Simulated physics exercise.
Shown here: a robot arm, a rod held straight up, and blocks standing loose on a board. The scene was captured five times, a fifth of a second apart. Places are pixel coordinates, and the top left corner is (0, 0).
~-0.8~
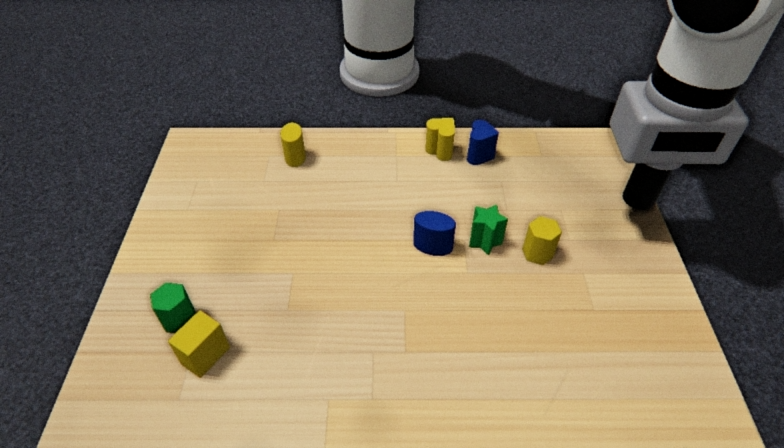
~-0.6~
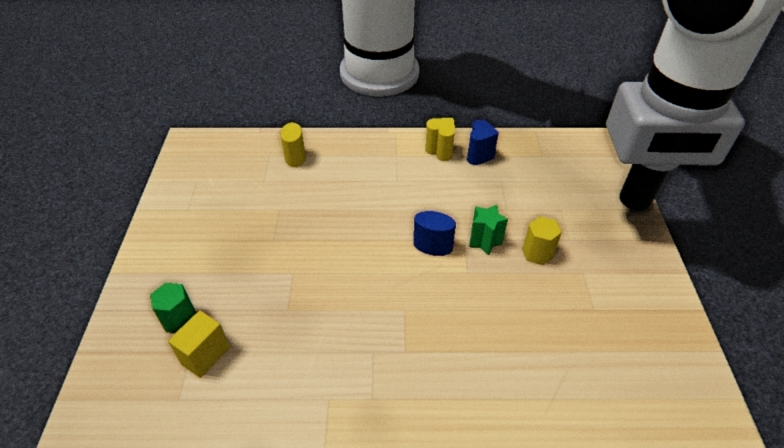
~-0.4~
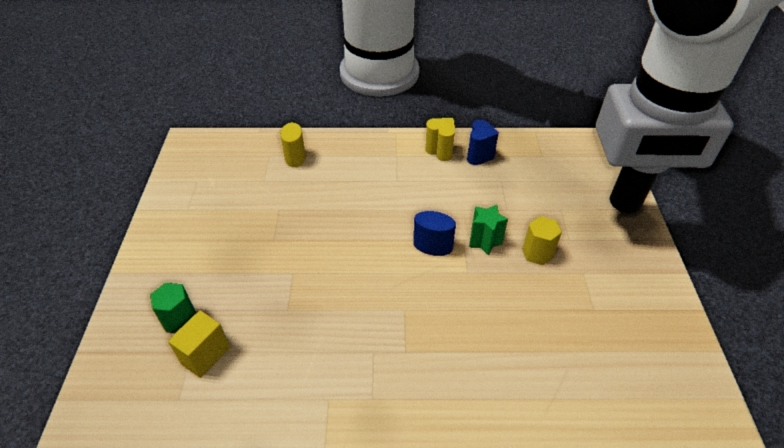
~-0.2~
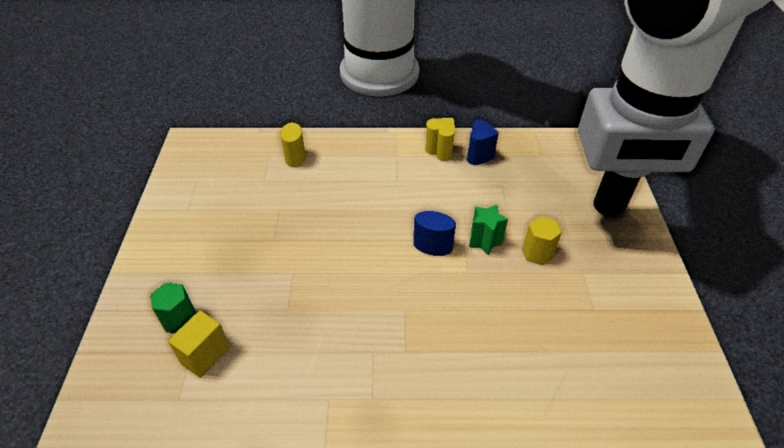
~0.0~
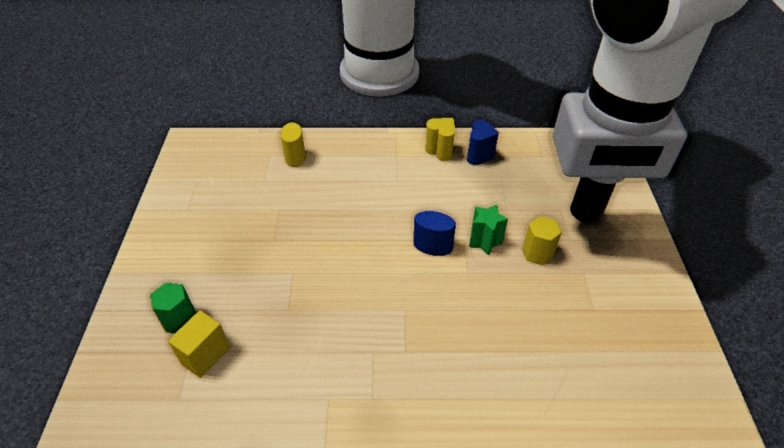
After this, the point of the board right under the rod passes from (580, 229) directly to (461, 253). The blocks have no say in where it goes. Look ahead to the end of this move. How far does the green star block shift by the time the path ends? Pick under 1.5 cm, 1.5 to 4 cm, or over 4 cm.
Beyond 4 cm.
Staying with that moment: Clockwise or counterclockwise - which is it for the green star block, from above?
Seen from above, its turn is clockwise.
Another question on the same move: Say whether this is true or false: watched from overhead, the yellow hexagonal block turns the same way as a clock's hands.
False - the claim does not hold.
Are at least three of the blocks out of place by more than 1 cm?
Yes, it checks out.
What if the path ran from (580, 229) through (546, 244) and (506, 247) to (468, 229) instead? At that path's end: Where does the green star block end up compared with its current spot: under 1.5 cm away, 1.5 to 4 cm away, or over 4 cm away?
The shift is above 4 cm.
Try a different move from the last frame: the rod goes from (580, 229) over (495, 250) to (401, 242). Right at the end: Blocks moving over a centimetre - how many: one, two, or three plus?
I'd say three or more blocks get moved.
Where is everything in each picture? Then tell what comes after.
The first frame shows rod's lower end at (638, 199); blue elliptical block at (435, 220); green star block at (490, 216); yellow hexagonal block at (546, 227).
The second frame shows rod at (635, 200); blocks still.
The third frame shows rod at (625, 202); blocks still.
The fourth frame shows rod at (609, 206); blocks still.
The fifth frame shows rod at (586, 212); blue elliptical block at (435, 220); green star block at (490, 216); yellow hexagonal block at (546, 227).
The first path, step by step. One third of the way, rod at (545, 220); yellow hexagonal block at (537, 232), turned 15° anticlockwise.
Two thirds of the way, rod at (505, 228); green star block at (478, 217), turned 30° clockwise; yellow hexagonal block at (518, 243), turned 100° anticlockwise.
At the end, rod at (464, 236); blue elliptical block at (405, 221); green star block at (436, 220), turned 45° clockwise; yellow hexagonal block at (515, 243), turned 110° anticlockwise.
